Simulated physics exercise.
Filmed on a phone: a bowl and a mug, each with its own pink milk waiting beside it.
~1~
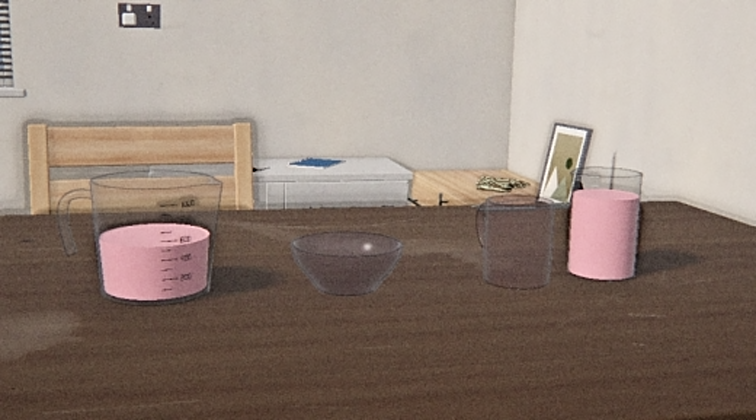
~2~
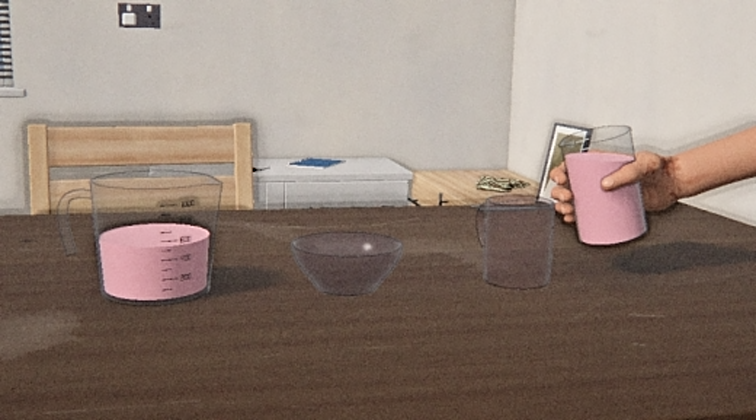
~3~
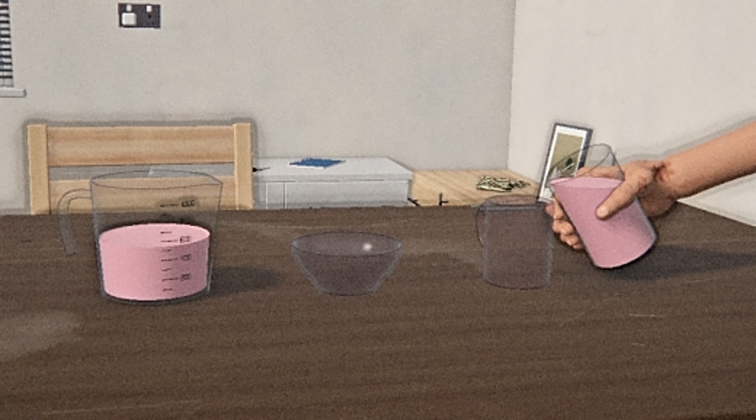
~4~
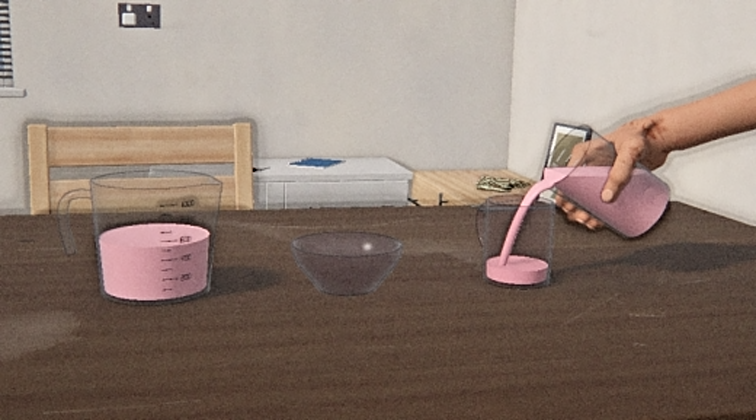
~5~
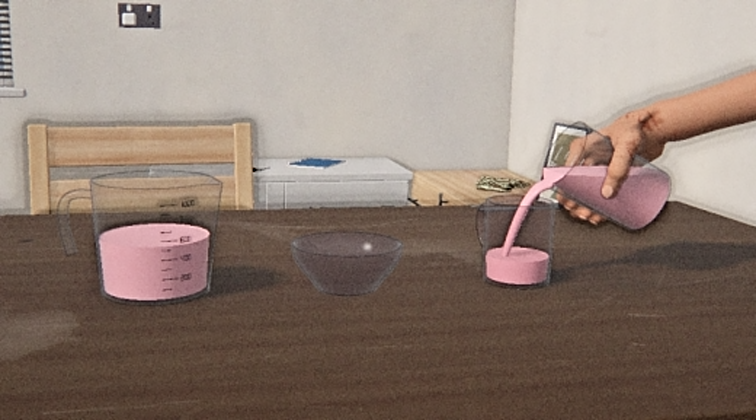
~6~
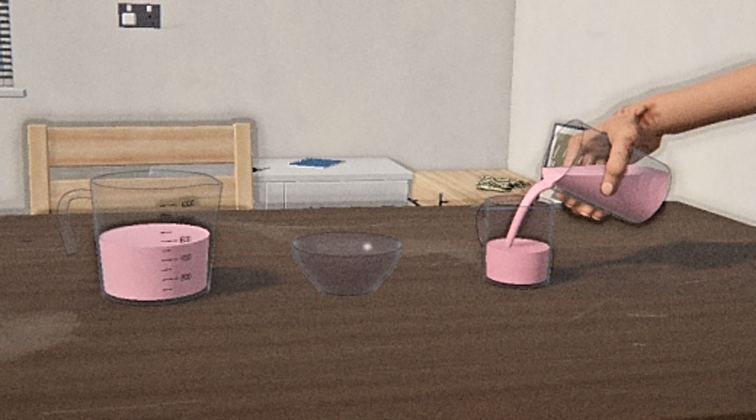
To begin with, a measuring jug and a beaker of pink liquid stand on a dark table, with an empty glass bowl and mug between them. A hand lifts the beaker from the right, tilts it leftward and pours a pink stream into the mug, whose level gradually rises.
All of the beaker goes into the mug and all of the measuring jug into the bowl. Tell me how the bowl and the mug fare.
The bowl spills over the rim and the mug spills over the rim.
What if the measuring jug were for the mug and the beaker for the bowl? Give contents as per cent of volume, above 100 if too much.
About 150 and 120 per cent.
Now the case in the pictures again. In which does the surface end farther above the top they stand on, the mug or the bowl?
The right one.
Soon after, the mug is about three quarters full.
Later, the mug is full to the brim and has run over.
In the end, the bowl is full to the brim and has run over; the mug is full to the brim and has run over.
